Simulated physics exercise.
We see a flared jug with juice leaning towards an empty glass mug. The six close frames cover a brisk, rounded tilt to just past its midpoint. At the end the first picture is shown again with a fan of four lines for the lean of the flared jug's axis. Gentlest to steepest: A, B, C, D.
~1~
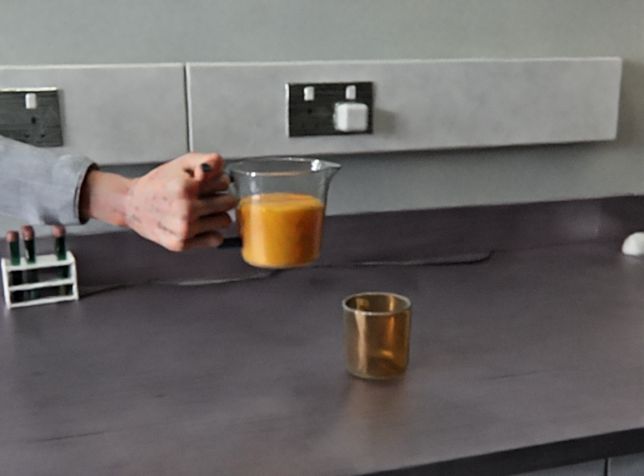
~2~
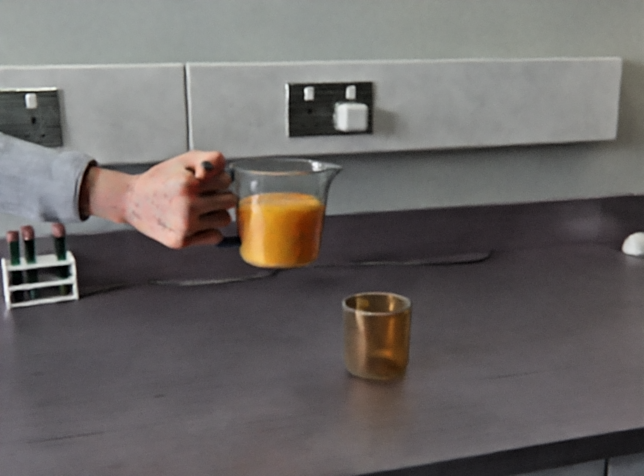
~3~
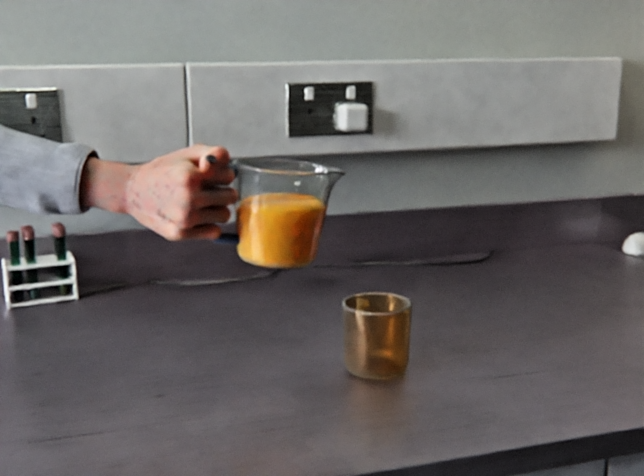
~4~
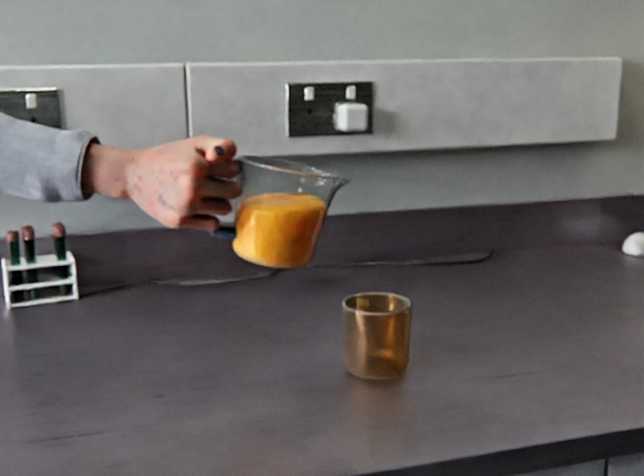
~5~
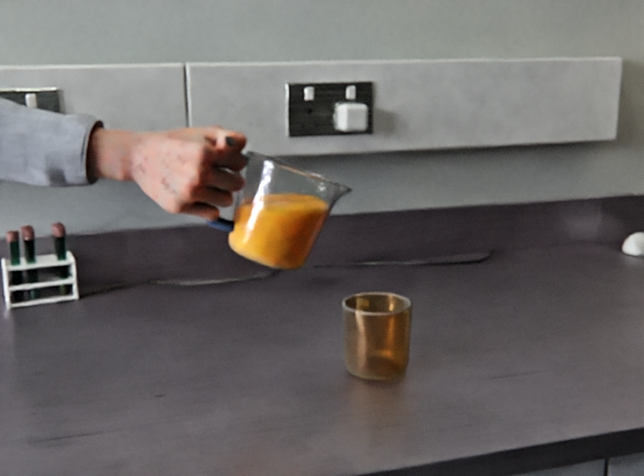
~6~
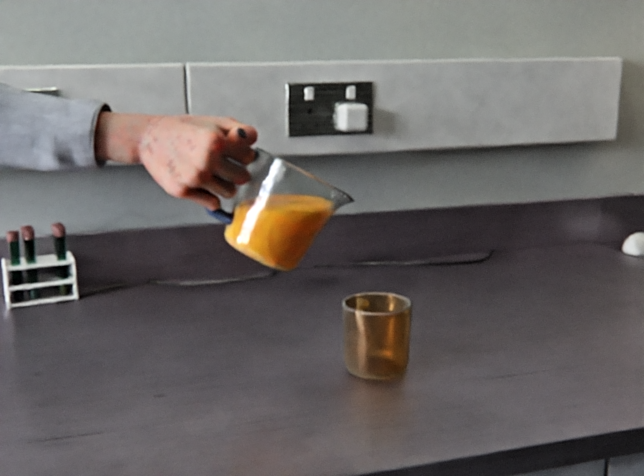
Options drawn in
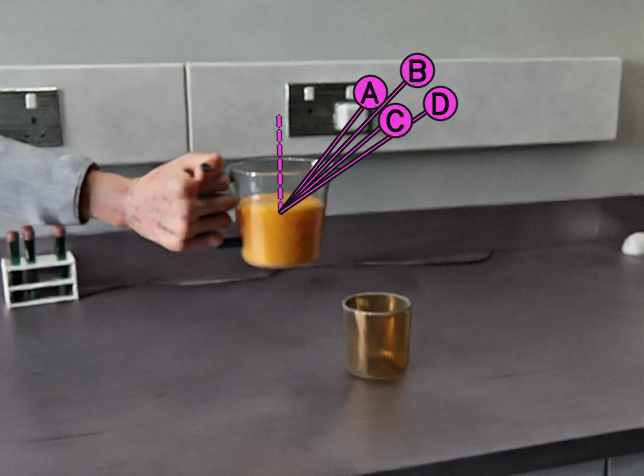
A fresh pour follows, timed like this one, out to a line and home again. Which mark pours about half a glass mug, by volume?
Use tilt D.
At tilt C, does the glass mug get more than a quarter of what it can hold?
Yes, clearly.
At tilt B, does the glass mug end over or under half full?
Under.
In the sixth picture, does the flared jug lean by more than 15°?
Yes.
On the marked copy, A at (361, 108); B at (405, 82); C at (379, 127); D at (426, 111).
Choosing A, the glass mug ends with about 9 % of what it can hold.
Choosing B, the glass mug ends with about 20 % of what it can hold.
Choosing C, the glass mug ends with about 34 % of what it can hold.
Choosing D, the glass mug ends with about 51 % of what it can hold.
